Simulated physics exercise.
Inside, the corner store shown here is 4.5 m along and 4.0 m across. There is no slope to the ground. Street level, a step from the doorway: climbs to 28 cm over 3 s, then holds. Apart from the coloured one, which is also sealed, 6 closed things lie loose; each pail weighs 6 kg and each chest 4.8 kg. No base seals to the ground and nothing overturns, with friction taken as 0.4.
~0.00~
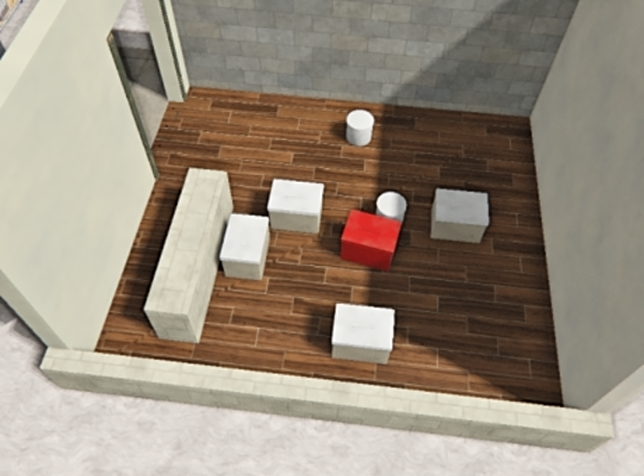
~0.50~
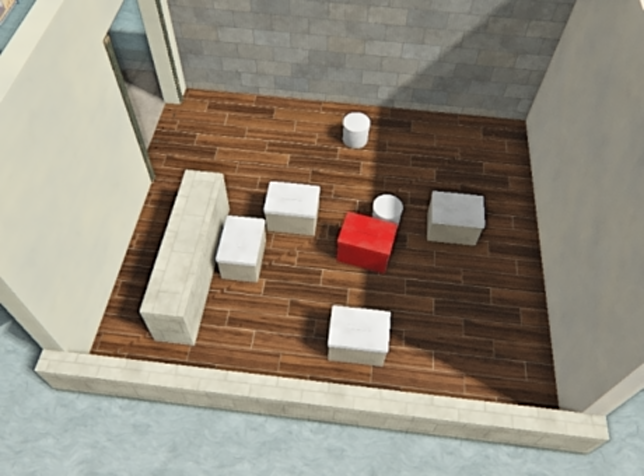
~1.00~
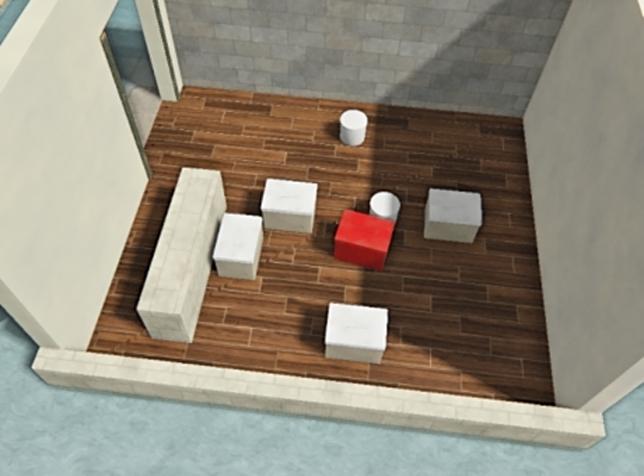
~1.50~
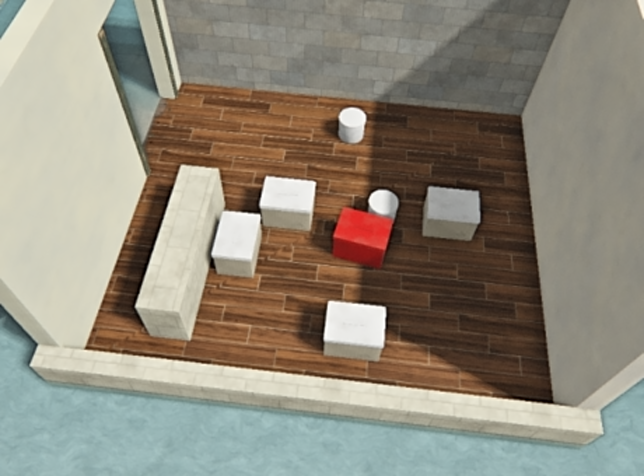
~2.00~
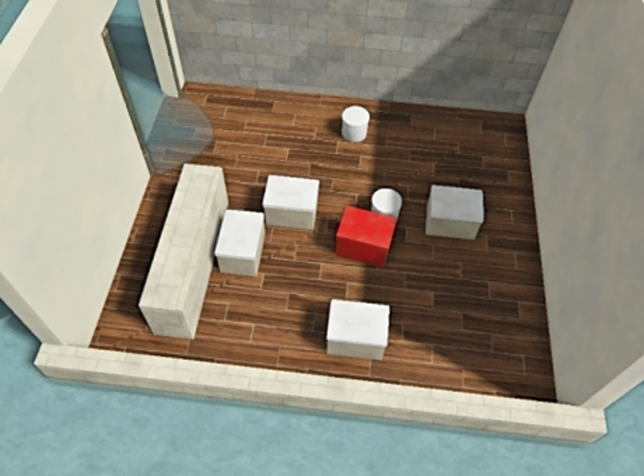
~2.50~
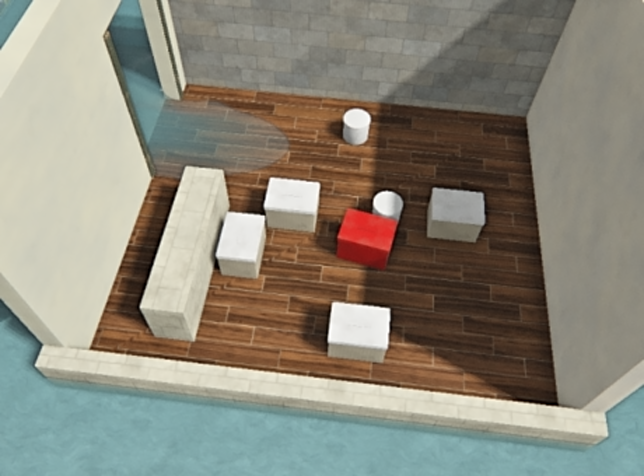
A small walled room with a dark wood-plank floor, a grey block back wall and a doorway at the left is seen from high above its low front wall. A long pale block stands at the left, with white boxes around a red box near the middle and white cylinders behind it. Bluish water covers the ground outside, then spreads through the doorway across the floor, while the objects stay put and the view shifts slightly.
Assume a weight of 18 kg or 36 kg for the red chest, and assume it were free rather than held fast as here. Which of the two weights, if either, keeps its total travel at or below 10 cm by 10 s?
Only the higher one.
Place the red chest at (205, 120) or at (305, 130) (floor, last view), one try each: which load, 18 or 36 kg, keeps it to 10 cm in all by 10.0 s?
In order, no load succeeds and no load succeeds.
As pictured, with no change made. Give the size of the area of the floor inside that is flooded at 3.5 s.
Somewhere around 5.5 m2, roughly.
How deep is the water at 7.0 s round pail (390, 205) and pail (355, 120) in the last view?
About 6 and 18 cm.
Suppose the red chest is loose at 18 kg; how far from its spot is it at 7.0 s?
Roughly 40 cm.
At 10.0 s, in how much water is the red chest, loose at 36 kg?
Something like 10 centimetres.
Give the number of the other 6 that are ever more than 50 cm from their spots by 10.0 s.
I count 5 of them.
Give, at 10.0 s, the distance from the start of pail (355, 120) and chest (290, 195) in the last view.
First 300 cm, then 120 cm.
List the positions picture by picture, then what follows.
The red chest at (372, 230) rests on the ground; water covers 0.0 m2; 0 of 7 have shifted, in the first picture.
The red chest at (368, 233), on the bottom; water covers 0.0 m2; 0 of 7 have shifted, in the second picture.
The red chest at (365, 230), on the bottom; 0.0 m2 under water; 0 of 7 have shifted, in the third picture.
The red chest at (364, 228), on the bottom; 0.0 m2 under water; 0 of 7 have shifted, in the fourth picture.
The red chest at (367, 227), on the bottom; 0.5 m2 under water; 0 of 7 have shifted, in the fifth picture.
The red chest at (368, 229) rests on the ground; 1.5 m2 under water; 0 of 7 have shifted, in the sixth picture.
After 3.5 s the red chest would be 0 cm from its start with 18 kg and 0 cm from its start with 36 kg; 0 cm of water round it then.
After 4.5 s the red chest would be 12 cm from its start with 18 kg and 0 cm from its start with 36 kg; 6 cm of water round it then.
After 7.0 s the red chest would be 42 cm from its start with 18 kg and 0 cm from its start with 36 kg; 5 cm of water round it then.
After 10.0 s the red chest would be 72 cm from its start with 18 kg and 0 cm from its start with 36 kg; 10 cm of water round it then.
